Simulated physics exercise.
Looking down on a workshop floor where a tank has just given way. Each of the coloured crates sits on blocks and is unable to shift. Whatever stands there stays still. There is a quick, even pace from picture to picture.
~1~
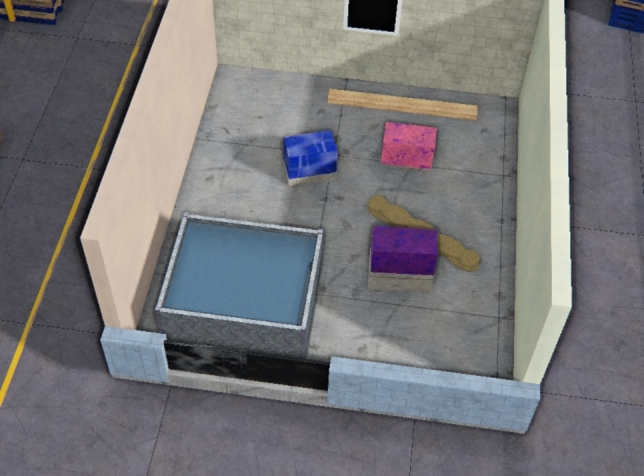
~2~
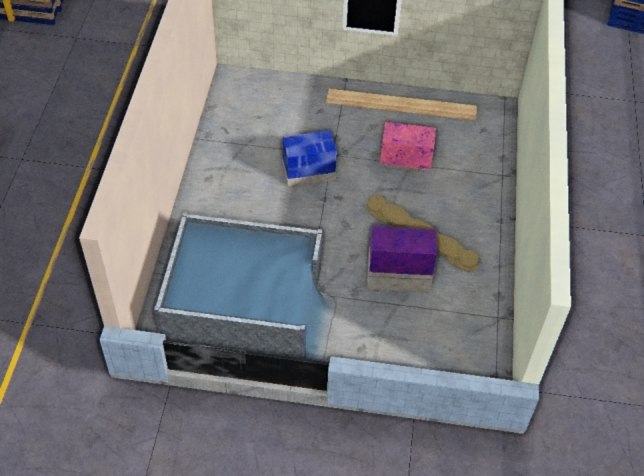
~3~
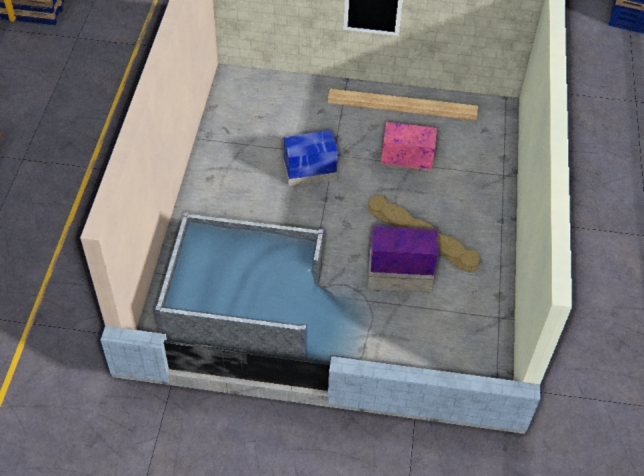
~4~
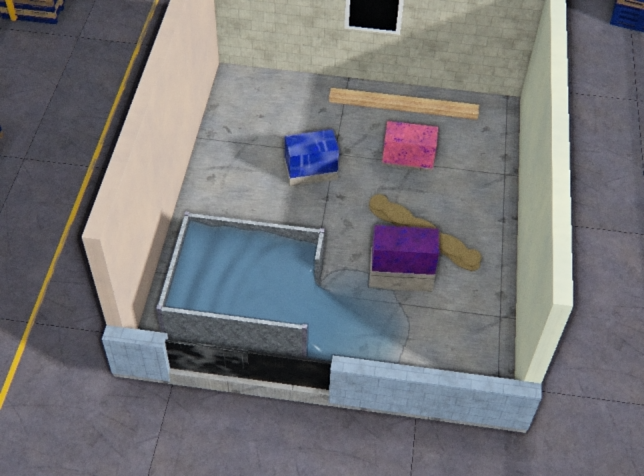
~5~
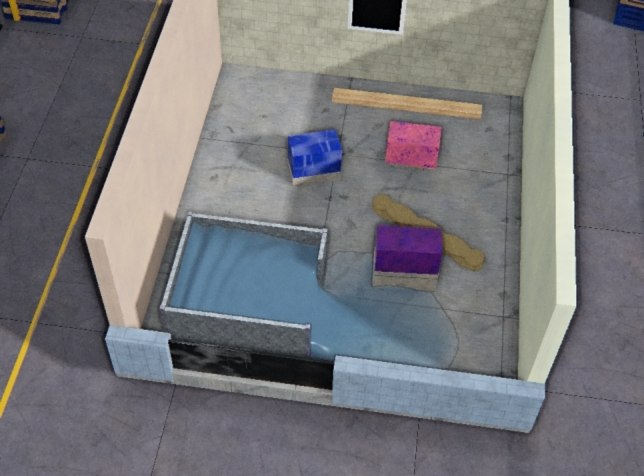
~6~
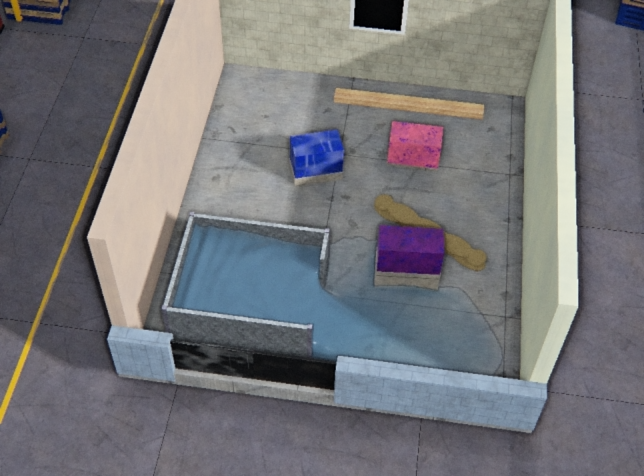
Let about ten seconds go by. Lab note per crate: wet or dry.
Result - purple crate: Dry; pink crate: Wet; blue crate: Dry.
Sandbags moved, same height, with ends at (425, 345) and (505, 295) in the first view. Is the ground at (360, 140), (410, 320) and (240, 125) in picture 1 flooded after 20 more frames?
Spot by spot: Spared; soaked; spared.
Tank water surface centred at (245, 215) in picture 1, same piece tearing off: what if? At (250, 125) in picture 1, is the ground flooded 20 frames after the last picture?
By then that patch is left unwetted.
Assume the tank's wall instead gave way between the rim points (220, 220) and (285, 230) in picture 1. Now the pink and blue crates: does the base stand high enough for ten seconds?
As I see it, the pink one gets reached, and the blue one gets reached.
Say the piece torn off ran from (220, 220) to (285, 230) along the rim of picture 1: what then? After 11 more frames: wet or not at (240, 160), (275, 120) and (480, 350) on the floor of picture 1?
Taking them in turn, I get sodden, then sodden, then left untouched.
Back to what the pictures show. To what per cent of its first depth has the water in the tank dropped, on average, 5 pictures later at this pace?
Somewhere around 58 %, give or take.
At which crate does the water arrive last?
Coming in last, the pink crate.
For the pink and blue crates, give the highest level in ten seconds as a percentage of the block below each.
About 210 % and 70 %.
A moment on, water covers 25 % of the floor; the purple crate water round its plinth, the pink crate not reached, the blue crate not reached.
Next, water covers 30 % of the floor; the purple crate water round its plinth, the pink crate not reached, the blue crate water round its plinth.
Then, water covers 55 % of the floor; the purple crate water round its plinth, the pink crate water round its plinth, the blue crate water round its plinth.
Later, water covers 95 % of the floor; the purple crate water round its plinth, the pink crate water round its plinth, the blue crate water round its plinth.
In the end, water covers 95 % of the floor; the purple crate stayed above the water, the pink crate was topped, the blue crate stayed above the water.
